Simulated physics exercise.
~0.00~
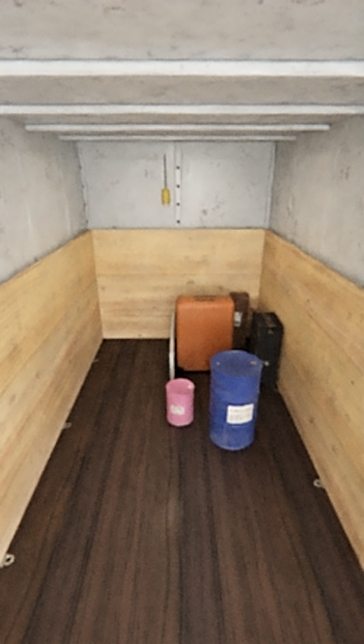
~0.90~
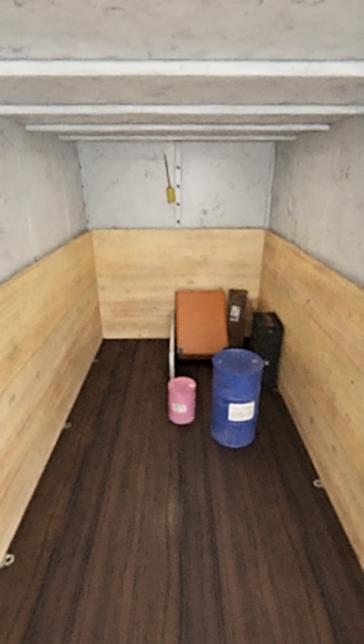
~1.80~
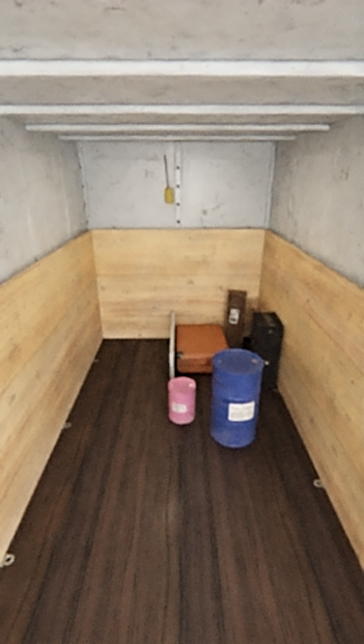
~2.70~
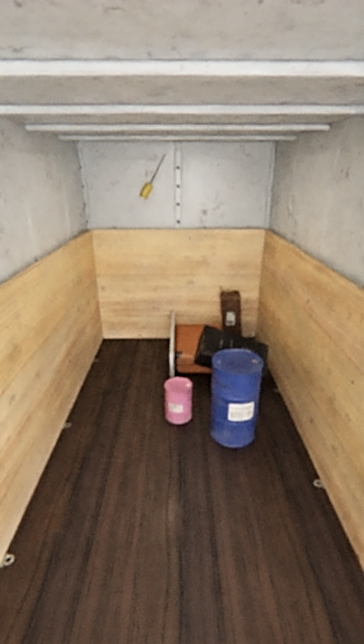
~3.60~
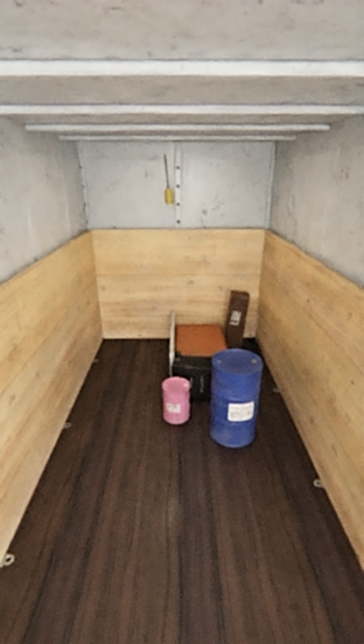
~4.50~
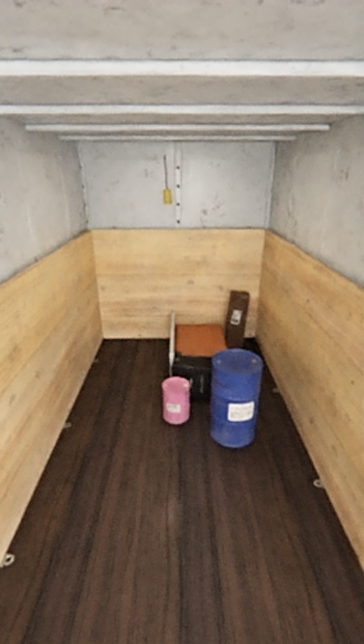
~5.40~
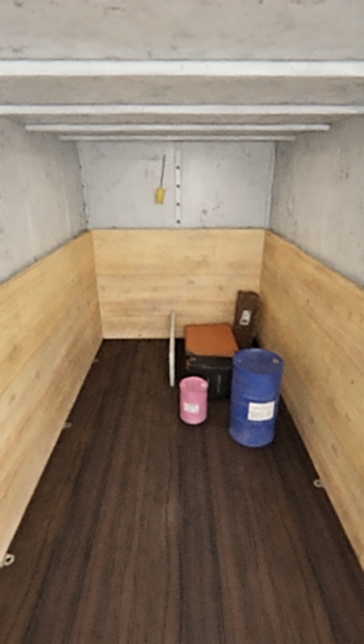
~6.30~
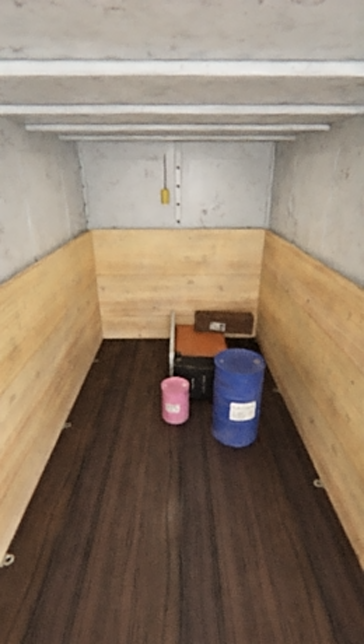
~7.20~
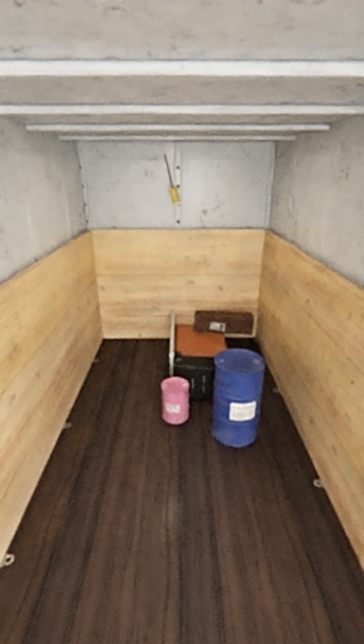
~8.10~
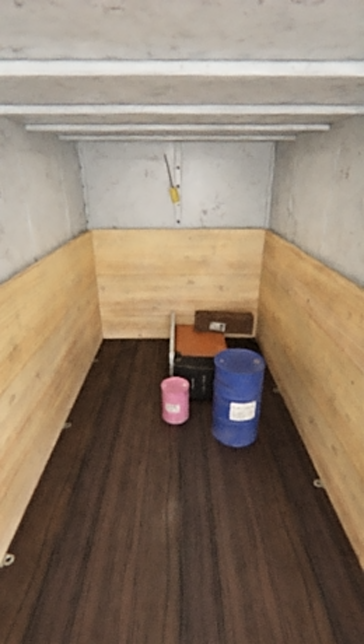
The orange case in the back of the van tipped onto its side, then the black box toppled left beside it; after the load slid right and back, the brown box lay on its side too, while the blue drum and pink canister stayed upright.
